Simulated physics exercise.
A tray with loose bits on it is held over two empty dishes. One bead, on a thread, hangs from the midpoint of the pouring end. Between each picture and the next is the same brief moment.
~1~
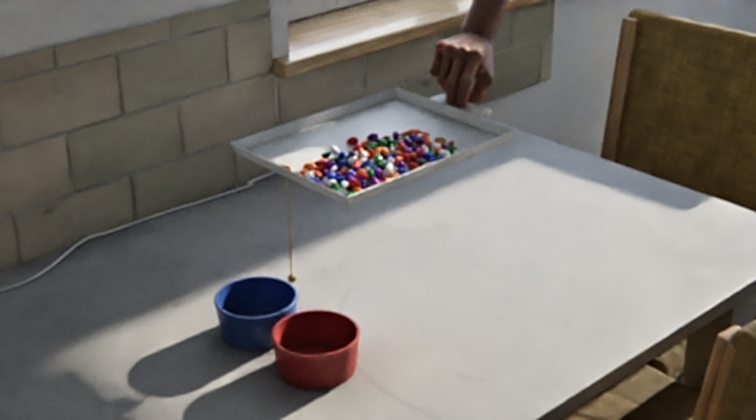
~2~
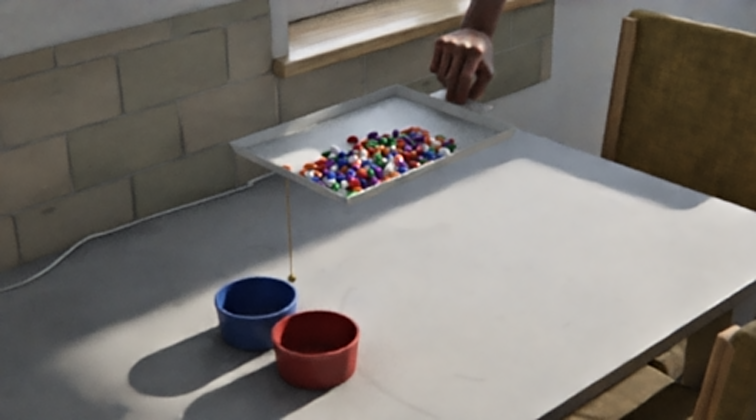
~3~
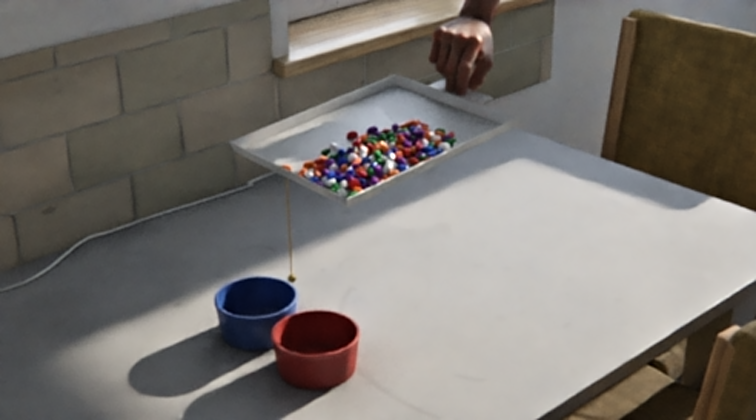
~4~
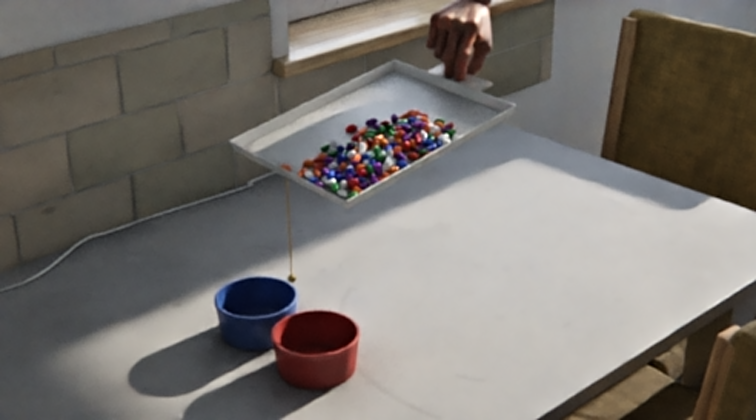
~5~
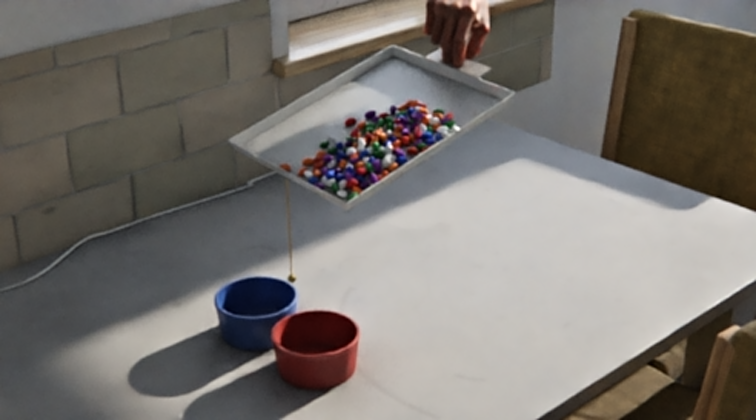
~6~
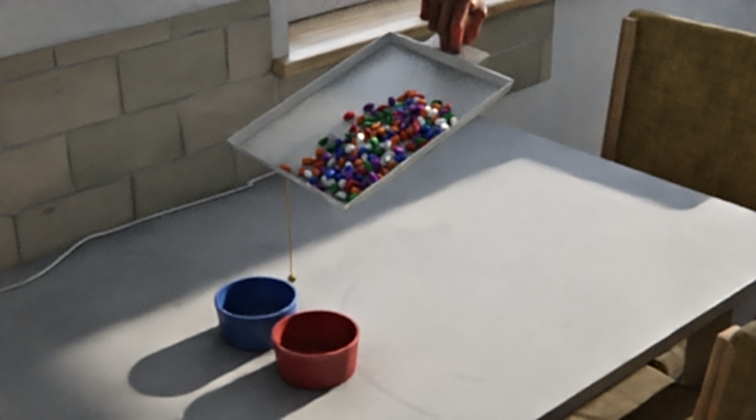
Tray of colourful jelly beans tilting gradually as a hand raises its far end above blue and red dishes on a table.
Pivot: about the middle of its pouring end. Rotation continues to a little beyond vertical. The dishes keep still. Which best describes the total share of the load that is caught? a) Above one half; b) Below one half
a.
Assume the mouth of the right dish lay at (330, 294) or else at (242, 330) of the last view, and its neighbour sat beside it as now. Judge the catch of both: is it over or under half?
Taking the places in turn, it's shy of half and then shy of half.
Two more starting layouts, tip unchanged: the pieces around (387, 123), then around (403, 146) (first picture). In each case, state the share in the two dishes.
First case: Some 70 %; second case: Some 90 %.
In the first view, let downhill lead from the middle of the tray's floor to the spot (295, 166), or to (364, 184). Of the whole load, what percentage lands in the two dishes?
In order, 50 in a hundred and 30 in a hundred.
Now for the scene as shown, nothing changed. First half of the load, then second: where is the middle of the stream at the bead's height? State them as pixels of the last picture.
The opening half passes (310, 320), the closing half (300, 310).
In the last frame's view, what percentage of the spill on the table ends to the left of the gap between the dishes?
About 70 per cent.
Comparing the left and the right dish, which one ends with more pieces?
The one to the right.
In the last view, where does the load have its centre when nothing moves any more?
It settles centred around (305, 358).
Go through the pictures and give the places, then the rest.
In the first picture, corners of the pouring end near (236, 143) and (348, 195), level; middle of the load near (378, 158), jelly beans; left dish near (225, 325); right dish near (283, 363); bead on its thread near (292, 278).
In the second picture, corners of the pouring end near (235, 143) and (347, 195), level; middle of the load near (378, 157).
In the third picture, corners of the pouring end near (235, 142) and (347, 196), tipped barely, lowest at the right corner; middle of the load near (377, 154).
In the fourth picture, corners of the pouring end near (234, 141) and (347, 198), tipped a little, lowest at the right corner; middle of the load near (377, 150).
In the fifth picture, corners of the pouring end near (233, 140) and (346, 200), tipped a little, lowest at the right corner; middle of the load near (376, 145).
In the sixth picture, corners of the pouring end near (232, 139) and (346, 202), tipped clearly, lowest at the right corner; middle of the load near (374, 142); left dish near (225, 325); right dish near (283, 363).
Shortly afterwards, tray tipped steeply; all but a few on the tray; only a few in the air.
Next, tray tipped past a quarter turn; only a few on the tray; near half in the right dish; near a quarter in the left dish; a little outside both; near a quarter in the air.
Some moments later, tray tipped past a quarter turn; near two thirds in the right dish; near a quarter in the left dish; near a quarter outside both.
In the end, tray tipped past a quarter turn; near two thirds in the right dish; near a quarter in the left dish; near a quarter outside both.
